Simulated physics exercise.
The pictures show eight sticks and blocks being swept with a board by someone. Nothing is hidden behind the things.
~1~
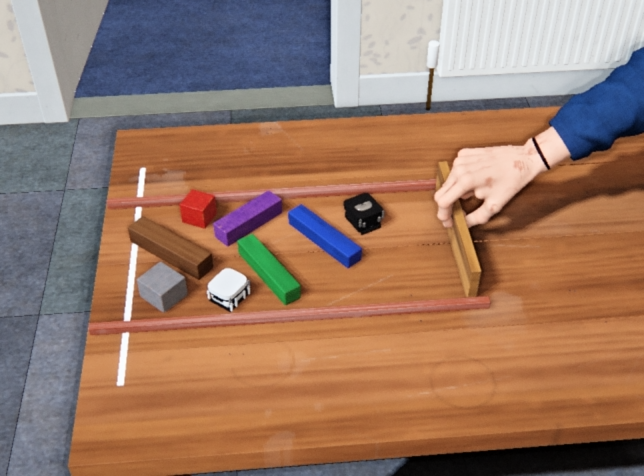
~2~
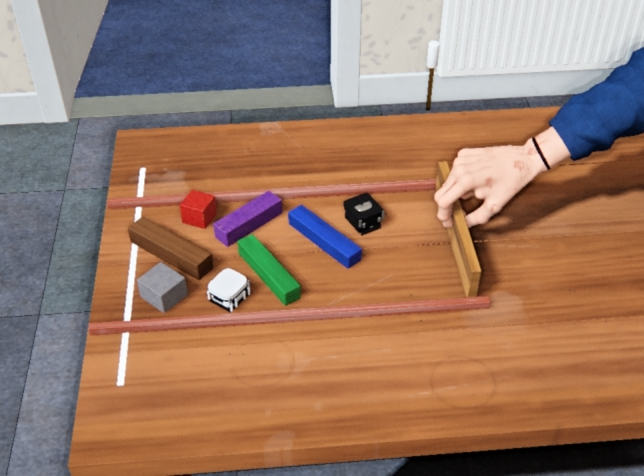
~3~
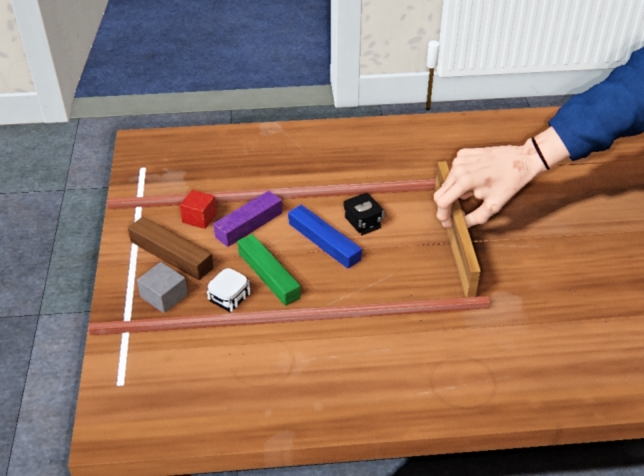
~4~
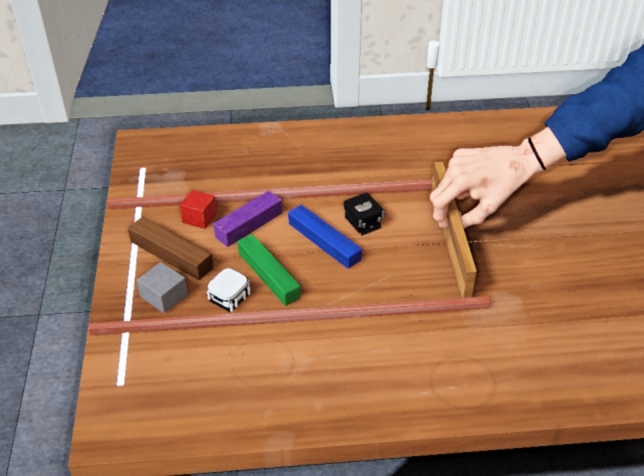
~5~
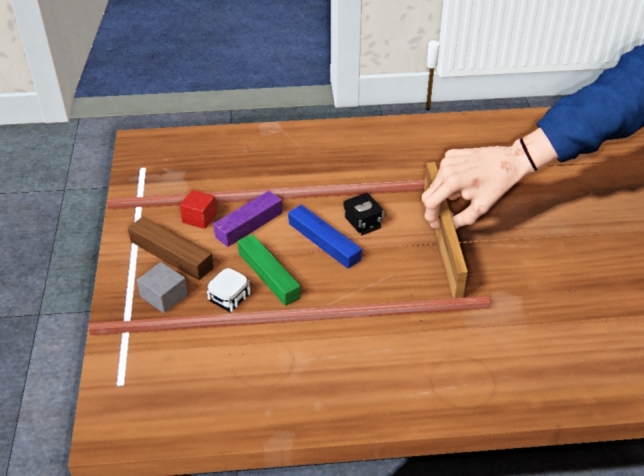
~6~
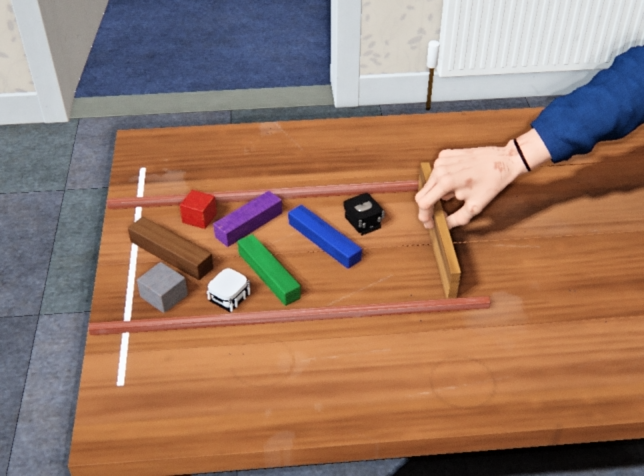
A wooden table fills most of the view, seen from above at an angle, with grey carpet tiles, a blue-carpeted doorway and a white radiator behind it. Between two reddish rails lie brown, purple, green and blue sticks and red, grey, white and black blocks, a white line at left. A blue-sleeved hand holds a board upright at right, still at first, then slides it slightly left, touching nothing else.
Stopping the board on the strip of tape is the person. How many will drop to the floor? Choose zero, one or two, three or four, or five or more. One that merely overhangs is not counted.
Five or more.
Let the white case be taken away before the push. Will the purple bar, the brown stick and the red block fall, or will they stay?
Result - purple bar: Gone; brown stick: Gone; red block: Gone.
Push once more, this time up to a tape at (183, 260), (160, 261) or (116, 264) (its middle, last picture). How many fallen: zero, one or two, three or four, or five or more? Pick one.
Result per tape, as listed: Not one; three or four; at least five.
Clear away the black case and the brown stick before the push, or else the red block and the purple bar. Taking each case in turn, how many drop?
In the first try 3, in the other 3.
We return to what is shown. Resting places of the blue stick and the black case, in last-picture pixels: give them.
The one named first is at (102, 258), the next at (120, 230).
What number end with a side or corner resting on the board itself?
In contact: 3.
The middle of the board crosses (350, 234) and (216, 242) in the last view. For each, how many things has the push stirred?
Well, it's 2 at the first one and 8 at the second.
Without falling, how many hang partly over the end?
Overhang count: 2.
Early on, none off yet; grey block at rest near (163, 287); brown stick at rest near (170, 248); red block at rest near (199, 209).
Finally, the number that fall off is five or more; lost, purple bar, white case, red block, brown stick and grey block.
